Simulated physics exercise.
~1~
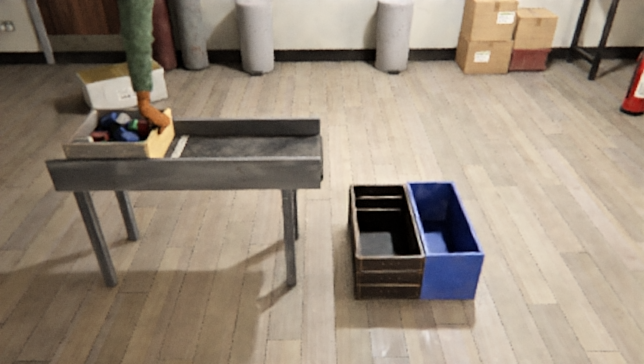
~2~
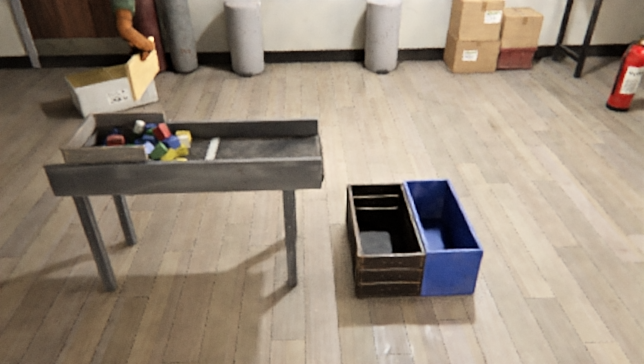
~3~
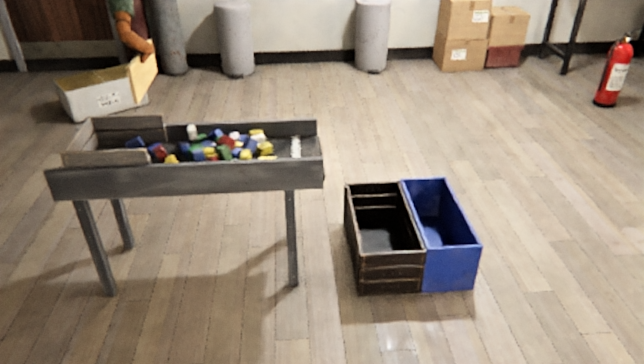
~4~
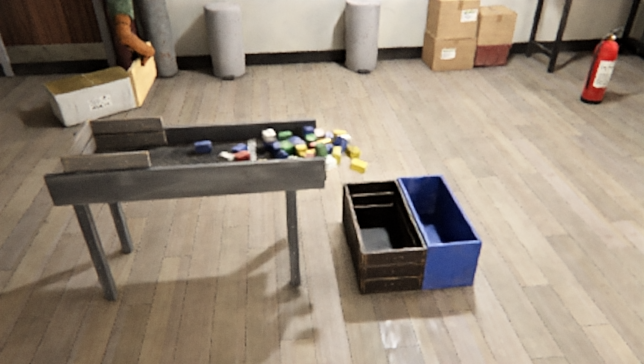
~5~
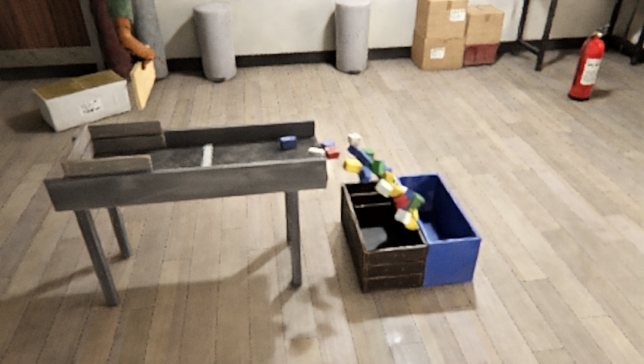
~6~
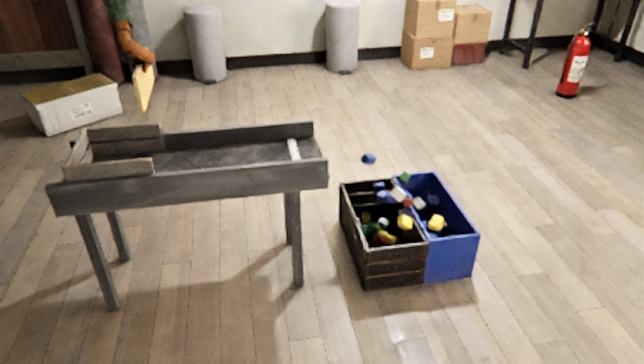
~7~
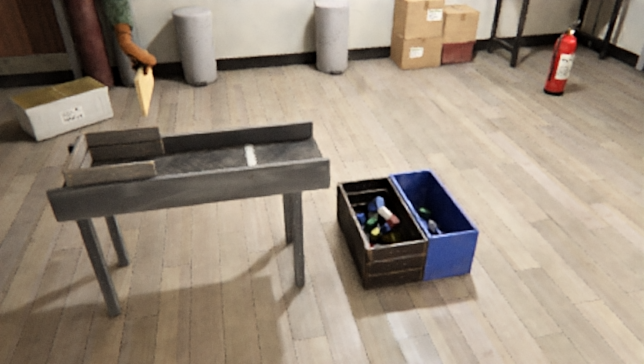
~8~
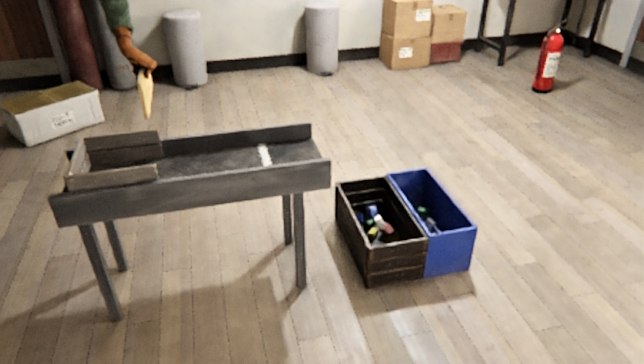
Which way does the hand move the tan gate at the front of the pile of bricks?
The hand moves the gate up, clear of the bricks.
